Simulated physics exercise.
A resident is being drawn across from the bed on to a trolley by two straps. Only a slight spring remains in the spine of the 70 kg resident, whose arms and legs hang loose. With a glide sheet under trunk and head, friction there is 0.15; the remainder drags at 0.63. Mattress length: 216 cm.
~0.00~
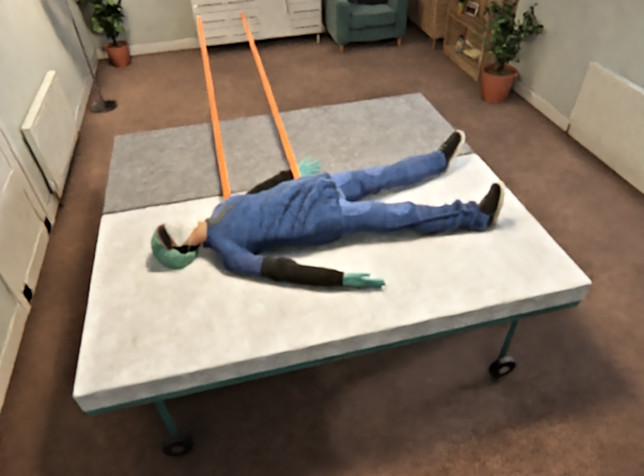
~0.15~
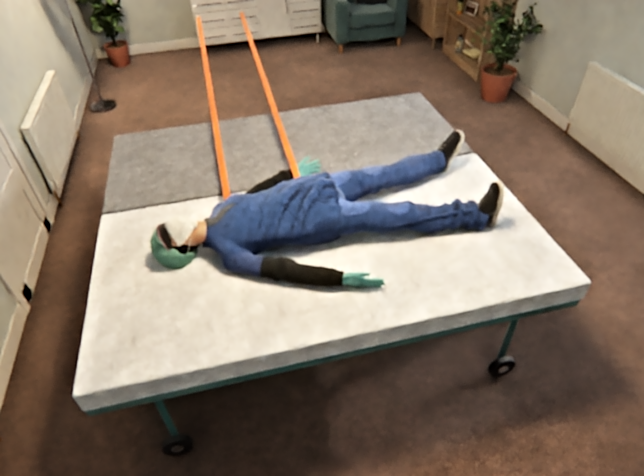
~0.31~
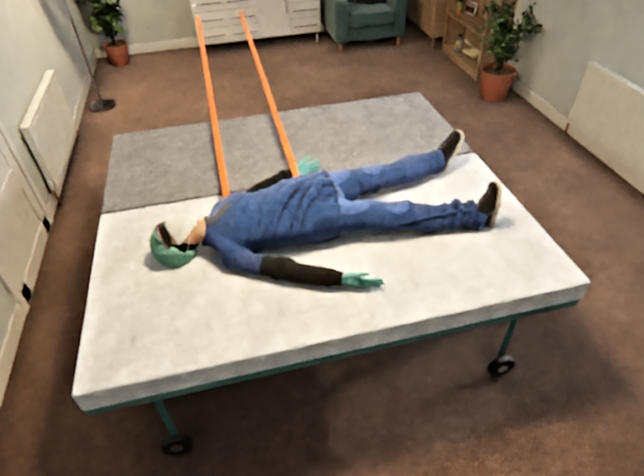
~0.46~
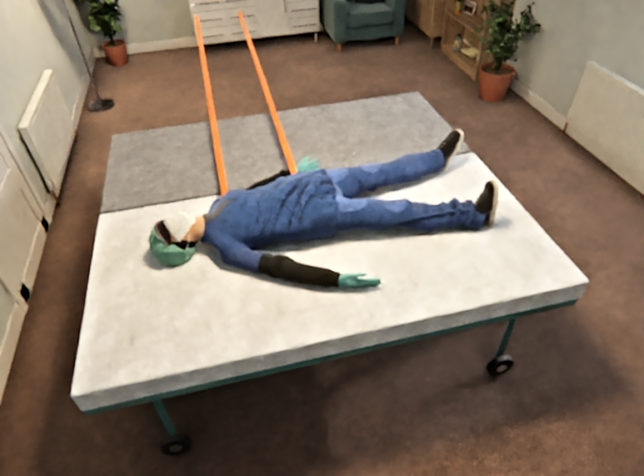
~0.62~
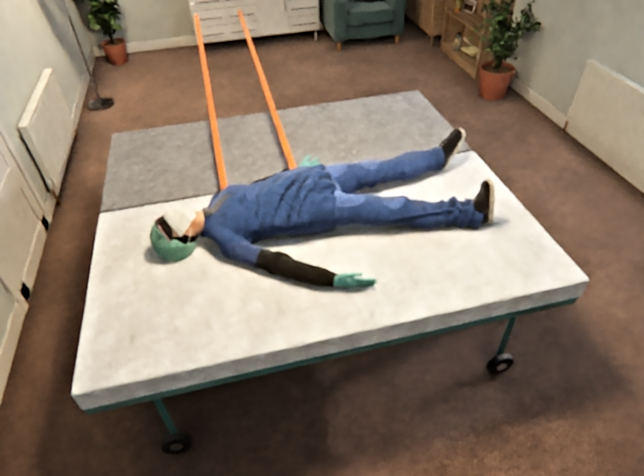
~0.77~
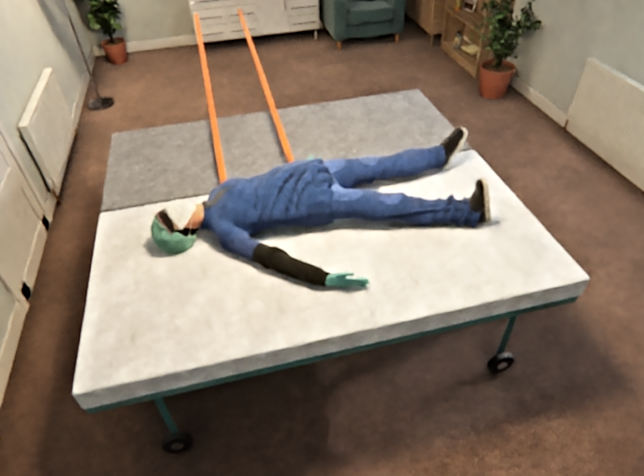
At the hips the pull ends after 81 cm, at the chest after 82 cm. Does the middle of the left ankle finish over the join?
Yes.
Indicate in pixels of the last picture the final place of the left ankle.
In the last picture it ends at roughly (404, 145).
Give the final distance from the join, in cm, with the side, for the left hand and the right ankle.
Left hand 56 past, right ankle 32 short.
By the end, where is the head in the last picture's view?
(167, 151).
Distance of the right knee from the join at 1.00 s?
Short of it by around 44 cm.
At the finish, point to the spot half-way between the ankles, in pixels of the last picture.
The midpoint ends up close to (398, 167).
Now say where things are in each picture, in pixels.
The first frame shows left ankle (437, 161), right ankle (479, 216), right hand (360, 283); hip strap drawn 0 cm.
The second frame shows left ankle (436, 161), right ankle (478, 216), right hand (360, 283); hip strap drawn 0 cm.
The third frame shows left ankle (436, 160), right ankle (477, 215), right hand (359, 283); hip strap drawn 1 cm.
The fourth frame shows left ankle (435, 159), right ankle (476, 215), right hand (356, 283); hip strap drawn 3 cm.
The fifth frame shows left ankle (436, 157), right ankle (474, 214), right hand (352, 283); hip strap drawn 7 cm.
The sixth frame shows left ankle (437, 156), right ankle (472, 213), right hand (345, 283); hip strap drawn 12 cm.
After 1.00 s the left ankle is 13 cm short of the join, near (437, 155) in the last picture's view; the right ankle 59 cm short of the join.
After 1.50 s the left ankle is 11 cm short of the join, near (426, 158) in the last picture's view.
After 2.00 s the left ankle is 0 cm short of the join, near (409, 152) in the last picture's view; the right ankle 39 cm short of the join.
At rest, 3.2 s, head crosses the join; left hand crosses the join; right hand stops short of the join; left ankle crosses the join; right ankle stops short of the join.
